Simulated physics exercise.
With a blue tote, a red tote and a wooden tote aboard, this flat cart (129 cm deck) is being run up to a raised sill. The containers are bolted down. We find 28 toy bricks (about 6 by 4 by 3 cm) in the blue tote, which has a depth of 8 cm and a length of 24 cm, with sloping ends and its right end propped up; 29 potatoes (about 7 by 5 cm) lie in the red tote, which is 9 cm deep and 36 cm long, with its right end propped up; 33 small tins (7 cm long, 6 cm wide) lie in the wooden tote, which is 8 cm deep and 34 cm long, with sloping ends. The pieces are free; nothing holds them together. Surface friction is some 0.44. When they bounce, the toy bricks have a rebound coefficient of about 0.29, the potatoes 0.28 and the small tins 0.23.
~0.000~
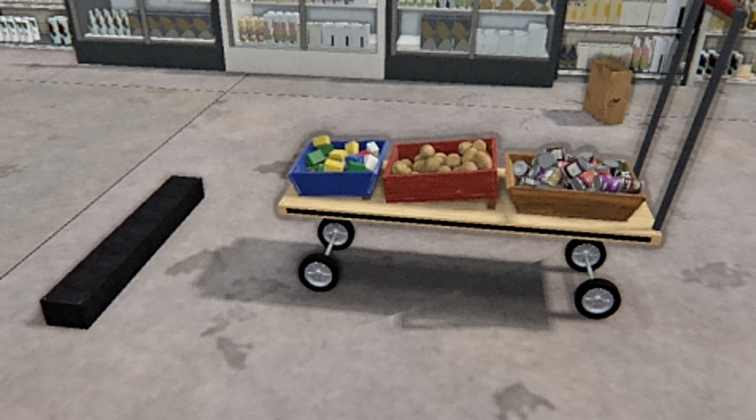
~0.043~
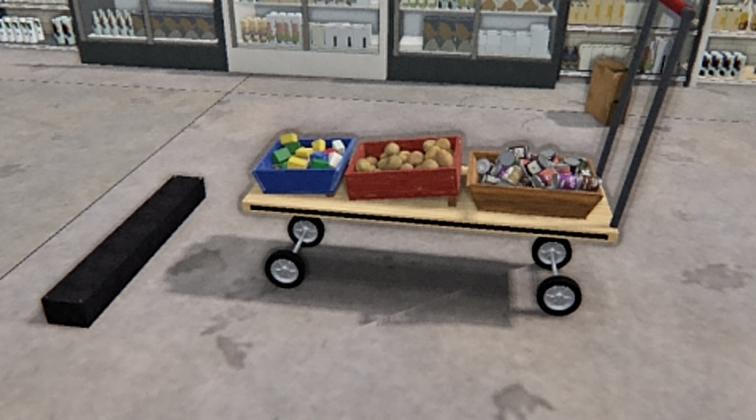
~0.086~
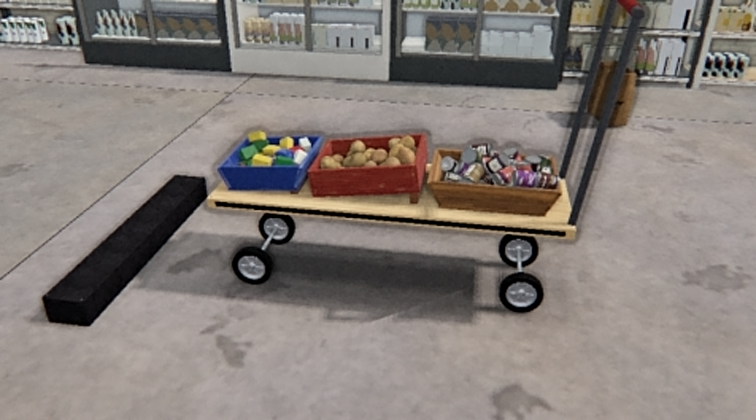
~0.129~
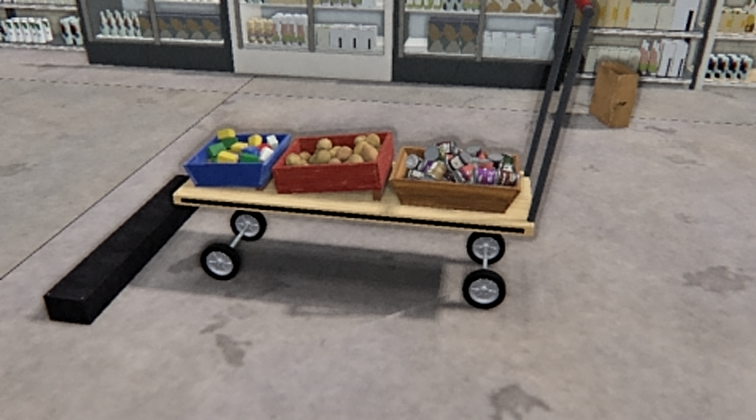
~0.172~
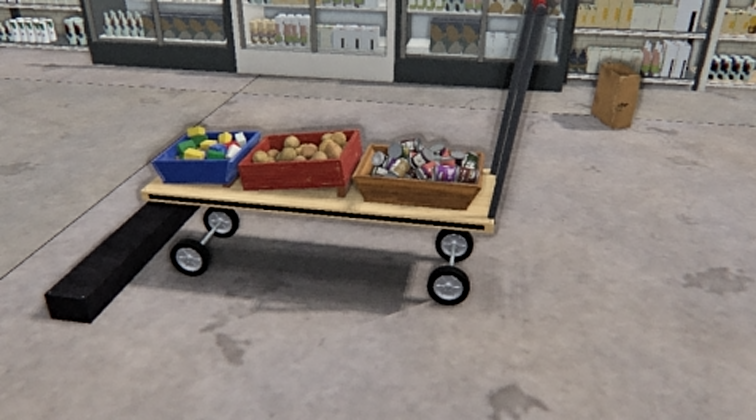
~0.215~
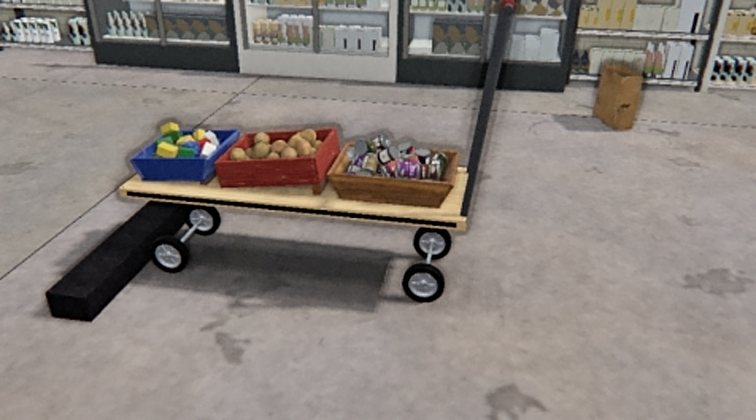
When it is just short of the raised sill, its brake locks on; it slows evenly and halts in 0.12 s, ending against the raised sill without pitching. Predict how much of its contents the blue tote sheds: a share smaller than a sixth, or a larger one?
It sheds a smaller share than a sixth.
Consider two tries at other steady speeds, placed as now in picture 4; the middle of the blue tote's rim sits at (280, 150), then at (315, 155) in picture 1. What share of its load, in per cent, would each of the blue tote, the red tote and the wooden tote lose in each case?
Blue tote: 0 / 10 percent; red tote: 0 / 0 percent; wooden tote: 0 / 10 percent.
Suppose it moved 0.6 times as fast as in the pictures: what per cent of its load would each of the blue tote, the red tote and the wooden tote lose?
Then the blue tote sheds 10 per cent, the red tote 0 per cent, and the wooden tote 0 per cent.
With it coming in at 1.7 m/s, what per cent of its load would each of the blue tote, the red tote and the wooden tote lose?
Then the blue tote sheds 0 per cent of its load, the red tote 0 per cent, and the wooden tote 0 per cent.
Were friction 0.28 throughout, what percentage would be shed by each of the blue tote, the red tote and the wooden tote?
Then blue tote 30, red tote 20, wooden tote 10 per cent.
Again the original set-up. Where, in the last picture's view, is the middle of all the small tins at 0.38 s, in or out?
Centre: About (358, 159) px.
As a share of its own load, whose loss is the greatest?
Answer: The wooden tote.
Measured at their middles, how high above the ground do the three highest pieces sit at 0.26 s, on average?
Roughly 56 centimetres.
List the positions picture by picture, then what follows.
In the first picture (places track the rim corner closest to us here; the camera moves round a little), blue tote (373, 172); wooden tote (643, 196); 67 cm to go; all still inside.
Blue tote (336, 169); wooden tote (601, 194); 54 cm to go, in the second picture.
Blue tote (299, 166); wooden tote (559, 191); 40 cm to go, in the third picture.
Blue tote (263, 163); wooden tote (518, 188); 27 cm to go, in the fourth picture.
Blue tote (229, 160); wooden tote (479, 186); stopping, in the fifth picture.
Blue tote (206, 158); wooden tote (451, 183); stopping; all still inside, in the sixth picture.
After 0.26 s, the blue tote has all 28, the red tote has all 29 and the wooden tote has all 33.
After 0.38 s, the blue tote is down by 2 of 28, the red tote is down by 2 of 29 and the wooden tote is down by 5 of 33.
After 0.61 s, the blue tote is down by 2 of 28, the red tote is down by 4 of 29 and the wooden tote is down by 8 of 33.
Outcome (at 1.11 s), the blue tote is down by 2 of 28, the red tote is down by 4 of 29 and the wooden tote is down by 9 of 33. Asked share, 2 of 28, 7 per cent.
